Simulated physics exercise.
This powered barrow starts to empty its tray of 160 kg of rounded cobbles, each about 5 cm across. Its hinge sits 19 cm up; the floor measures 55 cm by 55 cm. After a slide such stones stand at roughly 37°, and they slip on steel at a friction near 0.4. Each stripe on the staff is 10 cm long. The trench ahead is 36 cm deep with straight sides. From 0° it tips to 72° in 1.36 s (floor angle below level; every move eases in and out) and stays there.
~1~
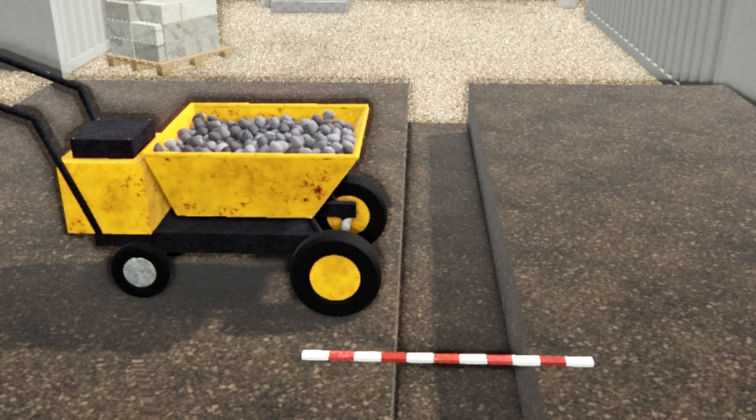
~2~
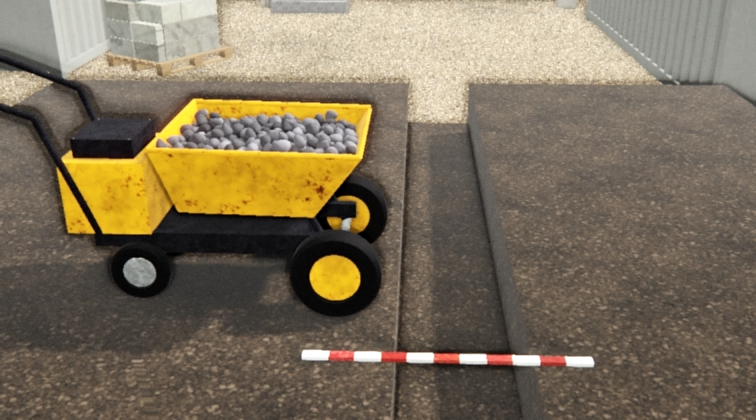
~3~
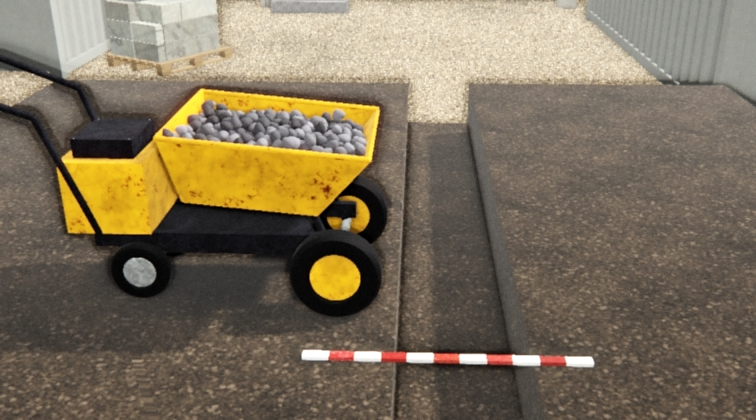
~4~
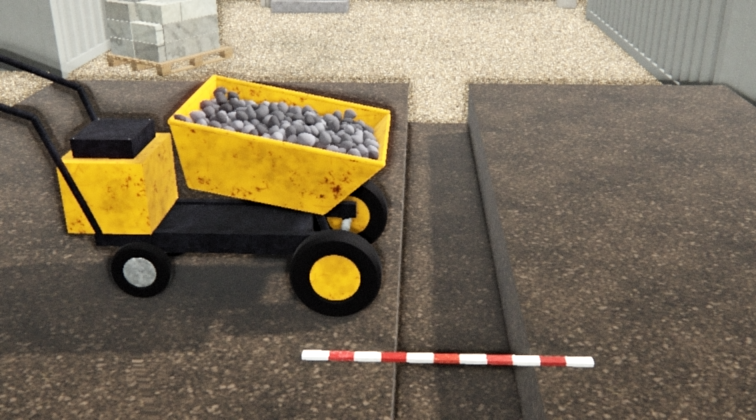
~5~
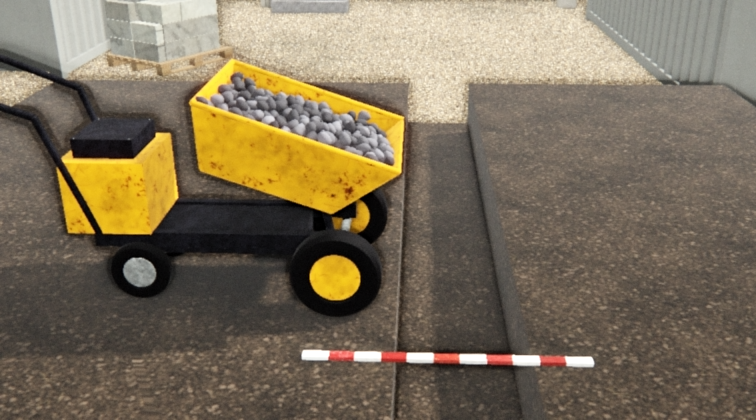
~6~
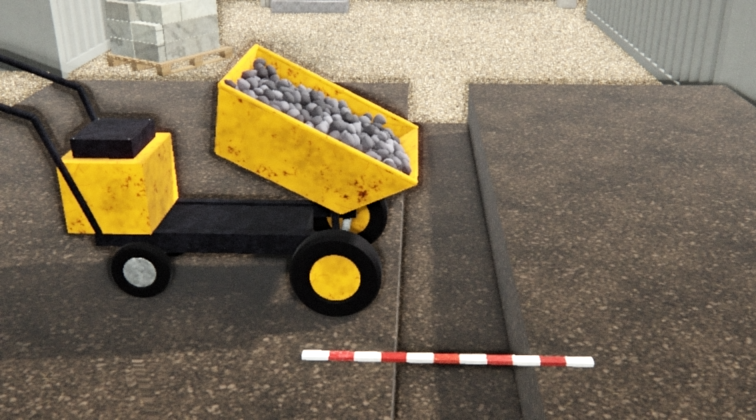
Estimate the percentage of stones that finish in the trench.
Roughly 69 per cent ends in the trench.
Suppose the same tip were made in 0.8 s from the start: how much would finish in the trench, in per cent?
In that case some 55 per cent.
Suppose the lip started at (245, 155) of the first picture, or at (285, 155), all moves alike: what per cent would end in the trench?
About 95 and 100 per cent.
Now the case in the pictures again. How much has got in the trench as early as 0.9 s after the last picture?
About 25 per cent by then.
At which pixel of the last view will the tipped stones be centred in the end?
Around (495, 331).
Then, 0.4 s after the last picture the floor is at 61°, 99 % in the tray, 1 % in the trench; the foremost stones are at (470, 215).
Then, 0.9 s after the last picture the floor is at 72°, 54 % in the tray, 27 % in the trench, 19 % past the trench; the foremost stones are at (586, 280).
Then, 1.2 s after the last picture the floor is at 72°, 24 % in the tray, 45 % in the trench, 31 % past the trench; the foremost stones are at (694, 292).
Then, 3.2 s after the last picture the floor is at 72°, 0 % in the tray, 69 % in the trench, 31 % past the trench; the foremost stones are past the picture's edge.
